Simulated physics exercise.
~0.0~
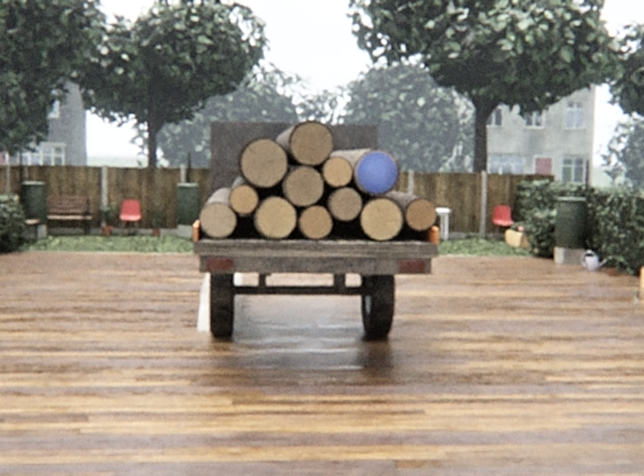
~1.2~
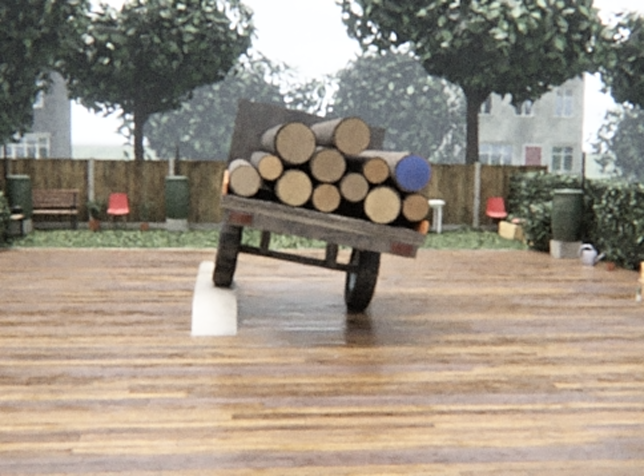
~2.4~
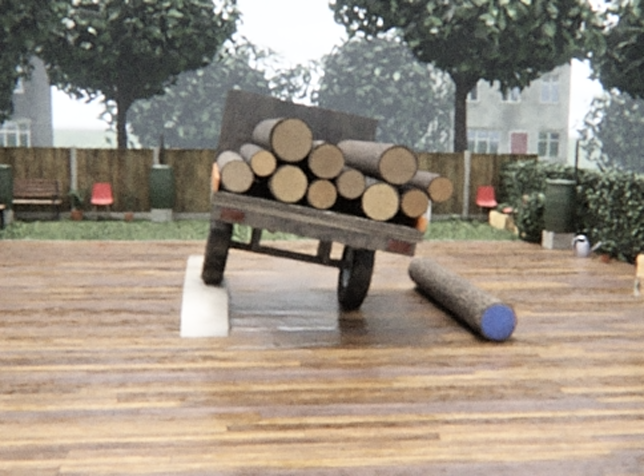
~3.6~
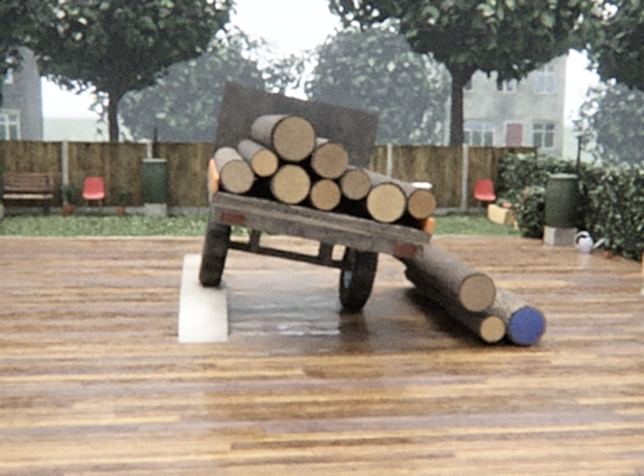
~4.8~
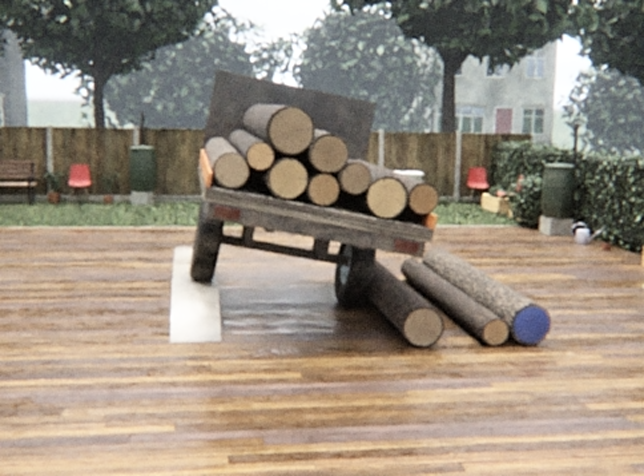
On a wet, planked yard with a fence, trees, red chairs and pale buildings behind, a flat trailer loaded with loose brown logs is seen from the rear, the view drifting slightly sideways. One log with a blue end sits high on the right of the stack. The left wheel climbs a pale kerb, tipping the deck down to the right, and the blue-ended log rolls off that side onto the ground. Two more logs follow it down. At the end the trailer still leans, most of its load aboard, with three logs lying on the right, the blue-ended one farthest out.
